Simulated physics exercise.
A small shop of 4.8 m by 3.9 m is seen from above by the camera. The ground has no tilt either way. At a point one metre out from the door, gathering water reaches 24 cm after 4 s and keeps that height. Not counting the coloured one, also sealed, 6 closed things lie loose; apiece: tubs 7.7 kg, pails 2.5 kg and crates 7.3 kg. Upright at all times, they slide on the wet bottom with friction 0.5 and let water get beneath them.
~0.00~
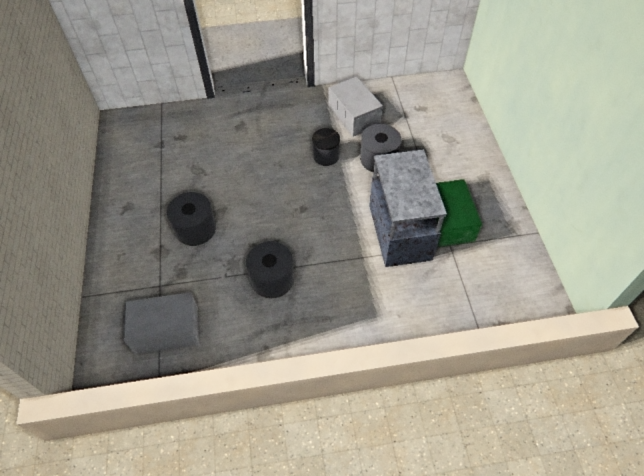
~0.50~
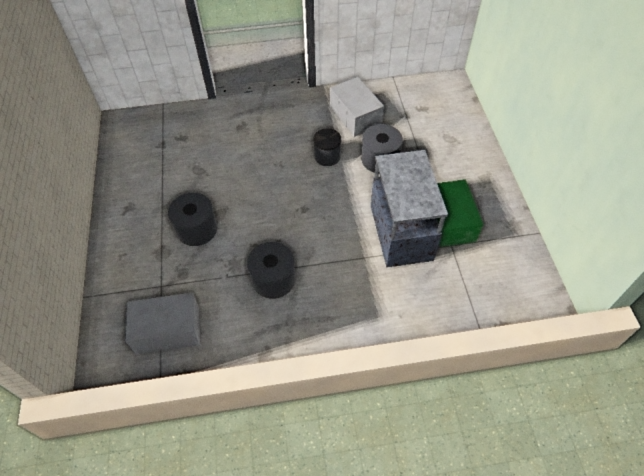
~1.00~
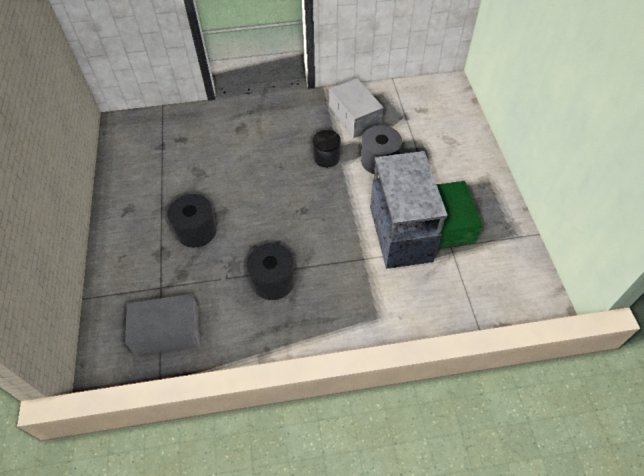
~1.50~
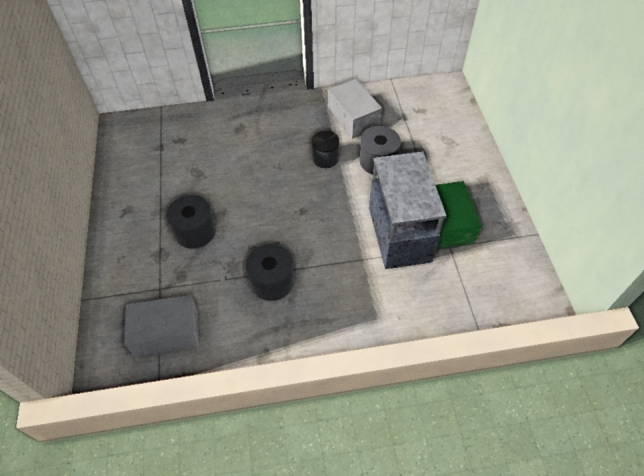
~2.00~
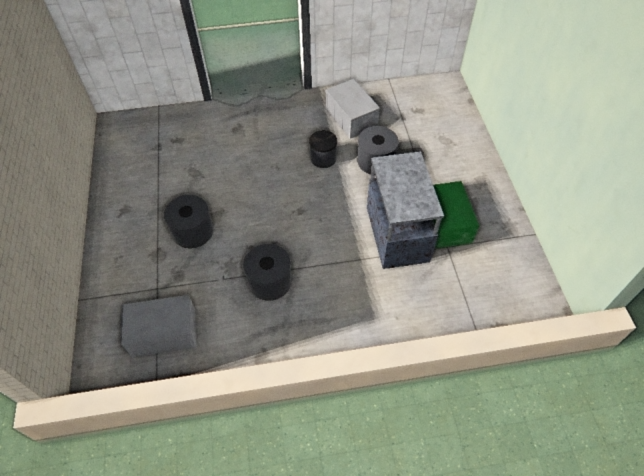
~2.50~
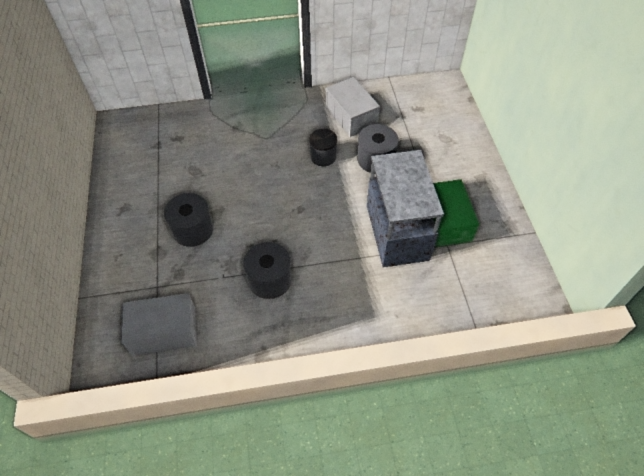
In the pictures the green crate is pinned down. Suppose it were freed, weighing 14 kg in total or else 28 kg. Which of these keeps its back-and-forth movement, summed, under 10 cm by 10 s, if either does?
Only the bigger weight is adequate.
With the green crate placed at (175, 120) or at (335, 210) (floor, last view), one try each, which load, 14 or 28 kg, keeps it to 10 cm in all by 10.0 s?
Respectively, the light option succeeds and the heavy option is needed.
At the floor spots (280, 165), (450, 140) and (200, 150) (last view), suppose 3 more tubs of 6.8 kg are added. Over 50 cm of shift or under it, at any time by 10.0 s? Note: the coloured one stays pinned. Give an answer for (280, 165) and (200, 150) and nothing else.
Respectively, exceeded and exceeded.
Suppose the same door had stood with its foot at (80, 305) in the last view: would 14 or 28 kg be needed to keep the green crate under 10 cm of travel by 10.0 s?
Result: Heavier option only.
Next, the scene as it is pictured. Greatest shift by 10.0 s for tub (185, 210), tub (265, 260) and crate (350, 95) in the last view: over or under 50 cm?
Exceeds it; exceeds it; falls short.
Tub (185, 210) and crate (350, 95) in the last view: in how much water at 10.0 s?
About 13 and 3 cm.
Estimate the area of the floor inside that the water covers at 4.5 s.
Somewhere about 7.5 m2, give or take.
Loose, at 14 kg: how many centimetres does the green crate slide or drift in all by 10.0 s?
I'd say roughly 50 centimetres in all.
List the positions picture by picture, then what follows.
In the first picture, the green crate at (454, 204) rests on the ground; water covers 0.0 m2; 0 of 7 have shifted.
In the second picture, the green crate at (456, 204), on the bottom; 0.0 m2 under water; 0 of 7 have shifted.
In the third picture, the green crate at (455, 205), on the bottom; water covers 0.0 m2; 0 of 7 have shifted.
In the fourth picture, the green crate at (454, 205), on the bottom; 0.0 m2 under water; 0 of 7 have shifted.
In the fifth picture, the green crate at (452, 205) rests on the ground; water covers 0.1 m2; 0 of 7 have shifted.
In the sixth picture, the green crate at (452, 204), on the bottom; water covers 0.7 m2; 0 of 7 have shifted.
After 3.5 s the green crate would be 0 cm from its start with 14 kg and 0 cm from its start with 28 kg; 0 cm of water round it then.
After 4.5 s the green crate would be 0 cm from its start with 14 kg and 0 cm from its start with 28 kg; 0 cm of water round it then.
After 7.0 s the green crate would be 0 cm from its start with 14 kg and 0 cm from its start with 28 kg; 2 cm of water round it then.
After 10.0 s the green crate would be 47 cm from its start with 14 kg and 0 cm from its start with 28 kg; 8 cm of water round it then.
